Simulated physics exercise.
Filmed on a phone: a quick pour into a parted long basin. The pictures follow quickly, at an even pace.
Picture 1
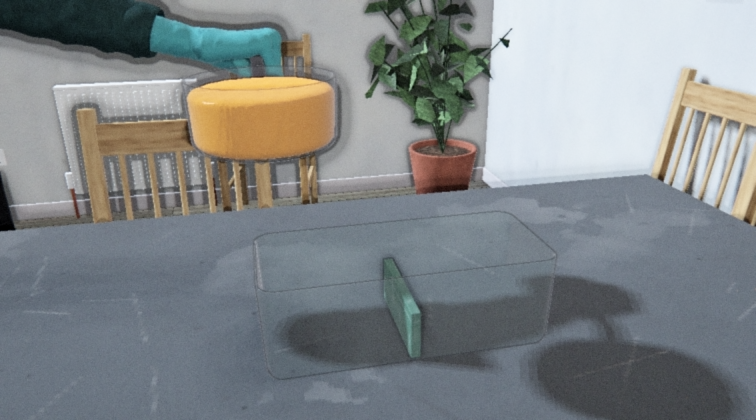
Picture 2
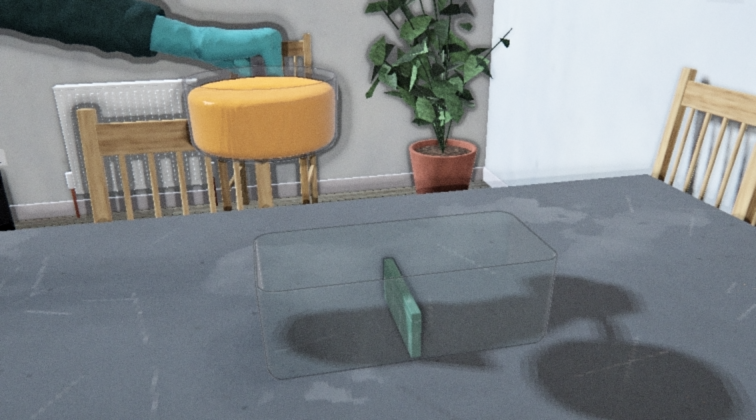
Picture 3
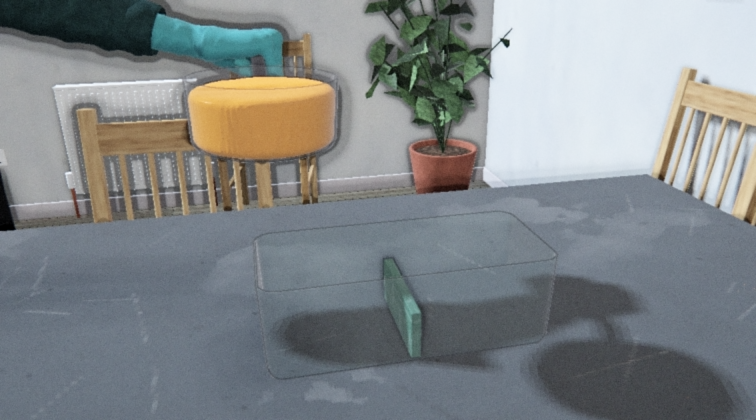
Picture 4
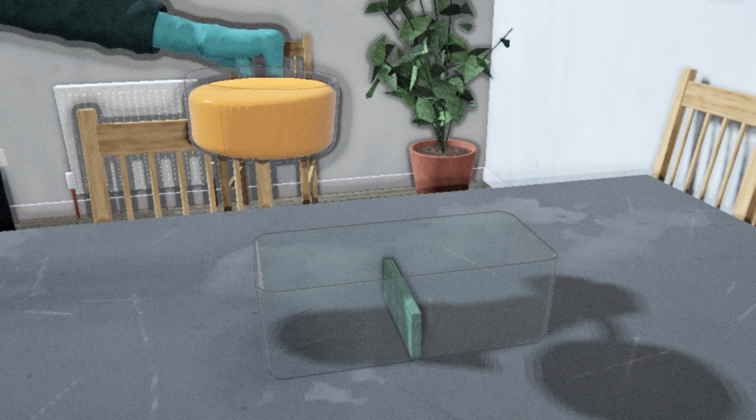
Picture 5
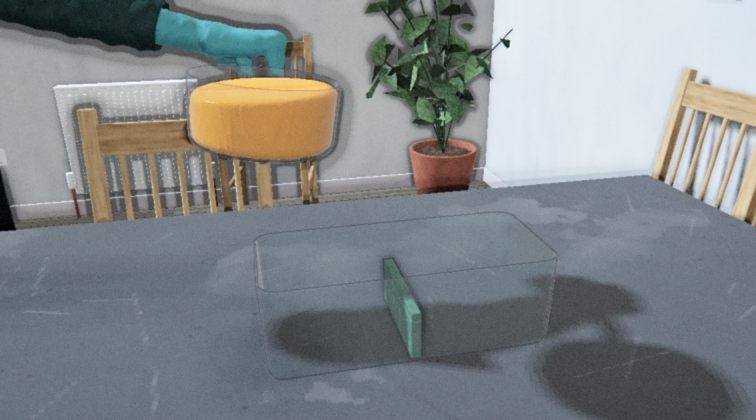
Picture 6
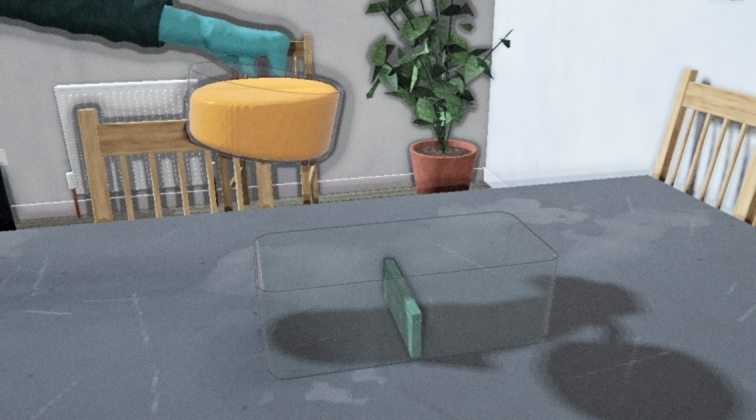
Above a dark table, a gloved hand slightly tilts a round orange container rightward.
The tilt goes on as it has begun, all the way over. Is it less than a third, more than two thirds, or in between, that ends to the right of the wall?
It comes to from a third to two thirds.
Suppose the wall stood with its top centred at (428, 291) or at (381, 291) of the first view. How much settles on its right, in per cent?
Roughly 15 per cent, and 70 per cent.
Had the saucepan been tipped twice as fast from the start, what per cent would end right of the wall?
About 40 per cent.
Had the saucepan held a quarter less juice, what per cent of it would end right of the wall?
Roughly 40 in a hundred.
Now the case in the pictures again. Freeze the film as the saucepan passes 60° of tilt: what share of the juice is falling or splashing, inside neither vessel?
Some 30 per cent.
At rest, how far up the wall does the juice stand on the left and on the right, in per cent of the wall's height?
Some 30 per cent left and 40 right.
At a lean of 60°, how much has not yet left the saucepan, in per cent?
Near 55 %.
A moment on, the saucepan is tipped part way and 55 per cent is still to pour, 4 is left of the wall and 8 right of it.
Next, the saucepan is tipped on its side and 11 per cent is still to pour, 23 is left of the wall and 54 right of it.
Then the saucepan is tipped on its side and 1 per cent is still to pour, 42 is left of the wall and 55 right of it.
Later the saucepan is tipped on its side and 0 per cent is still to pour, 44 is left of the wall and 55 right of it.
Finally, 44 per cent lies left of the wall, 55 right of it and 1 outside.
